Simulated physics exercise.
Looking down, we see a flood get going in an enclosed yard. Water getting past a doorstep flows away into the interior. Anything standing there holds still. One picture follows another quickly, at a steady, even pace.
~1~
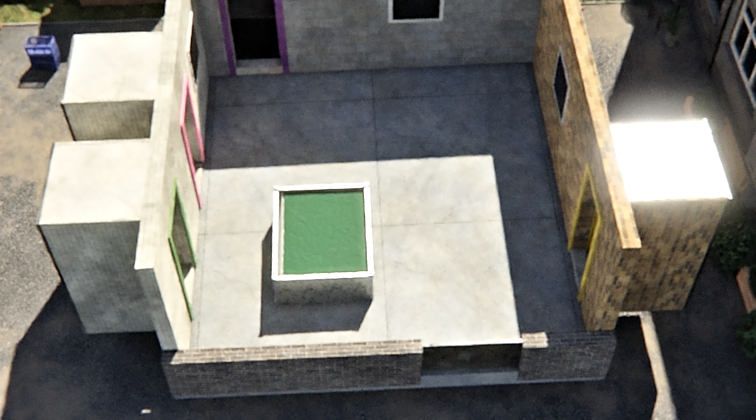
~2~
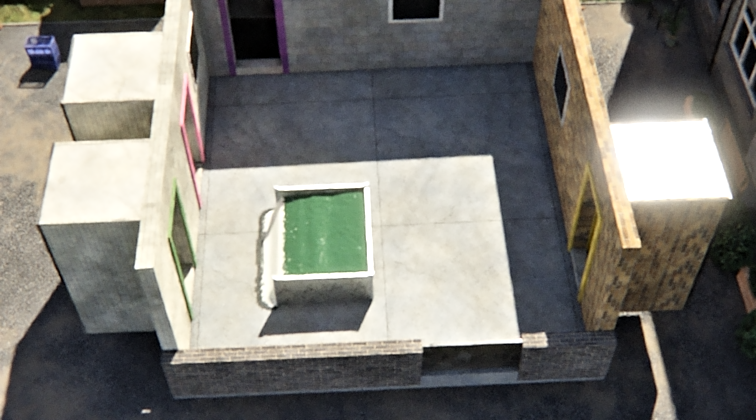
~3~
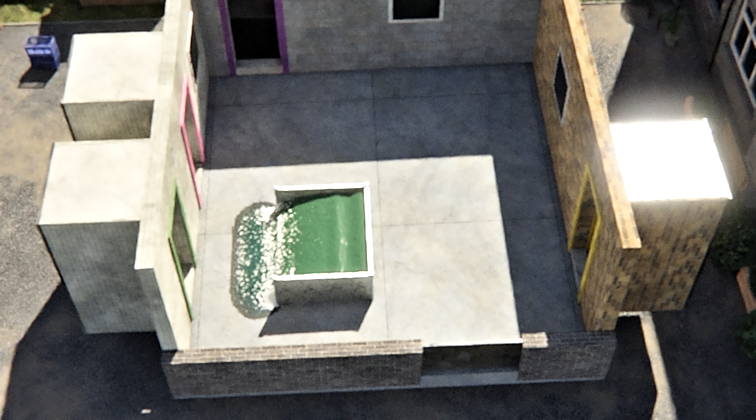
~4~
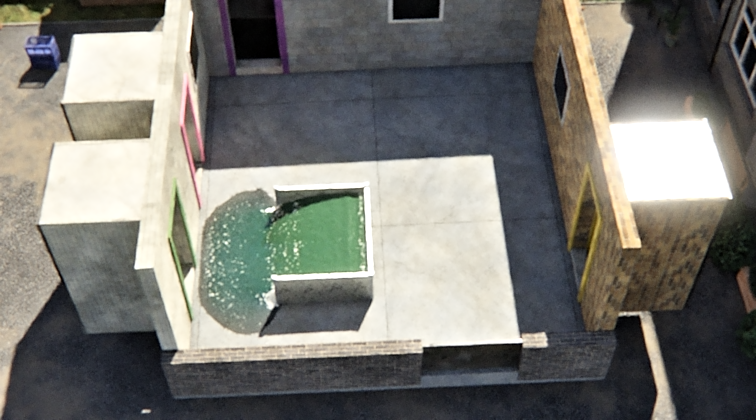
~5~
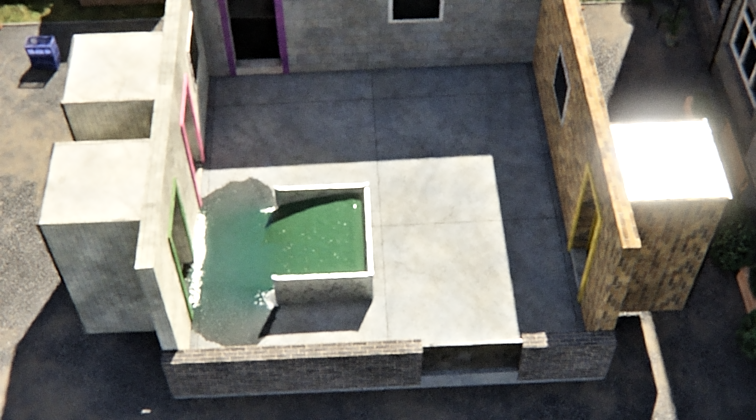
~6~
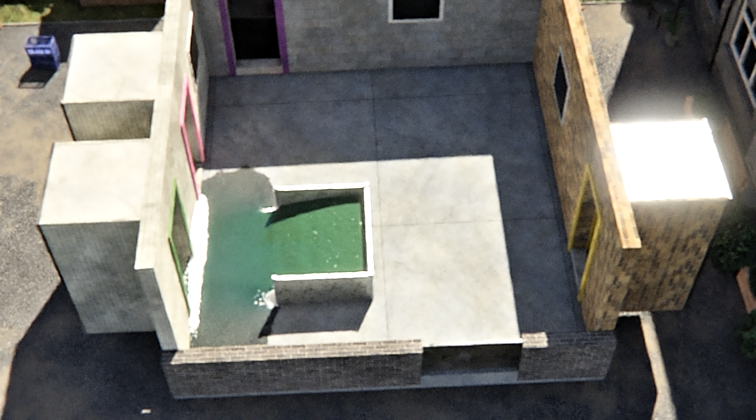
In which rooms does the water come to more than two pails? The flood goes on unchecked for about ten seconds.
Behind the pink door, more than two pails; behind the yellow door, two pails or fewer; behind the purple door, two pails or fewer; behind the green door, more than two pails.
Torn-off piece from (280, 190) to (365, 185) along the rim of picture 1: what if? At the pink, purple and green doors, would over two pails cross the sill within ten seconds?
In that case the pink door overshoots, the purple door overshoots and the green door stays within limits.
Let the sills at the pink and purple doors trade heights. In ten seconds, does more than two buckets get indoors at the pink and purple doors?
I'd say pink doesn't reach it while purple gets too much.
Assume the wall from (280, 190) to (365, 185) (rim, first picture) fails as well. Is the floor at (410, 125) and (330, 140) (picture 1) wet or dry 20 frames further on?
Soaked, Soaked.
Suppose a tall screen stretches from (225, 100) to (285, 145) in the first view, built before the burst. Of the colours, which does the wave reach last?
In my view it's the door marked yellow.
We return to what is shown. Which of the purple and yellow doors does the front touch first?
Looks like the purple door.
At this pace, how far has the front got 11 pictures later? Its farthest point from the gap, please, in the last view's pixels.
My guess is roughly (210, 76).
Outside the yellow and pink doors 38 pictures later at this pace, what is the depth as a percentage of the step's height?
Roughly 60 % and 130 %, respectively.
A moment on, water covers 15 % of the floor; the pink door under two buckets in, the yellow door not reached, the purple door not reached, the green door far over two buckets in.
Next, water covers 25 % of the floor; the pink door over two buckets in, the yellow door not reached, the purple door not reached, the green door far over two buckets in.
Then, water covers 45 % of the floor; the pink door over two buckets in, the yellow door not reached, the purple door wet at the sill, nothing in, the green door far over two buckets in.
Later, water covers 70 % of the floor; the pink door over two buckets in, the yellow door wet at the sill, nothing in, the purple door wet at the sill, nothing in, the green door far over two buckets in.
In the end, water covers 95 % of the floor; the pink door over two buckets in, the yellow door wet at the sill, nothing in, the purple door wet at the sill, nothing in, the green door far over two buckets in.
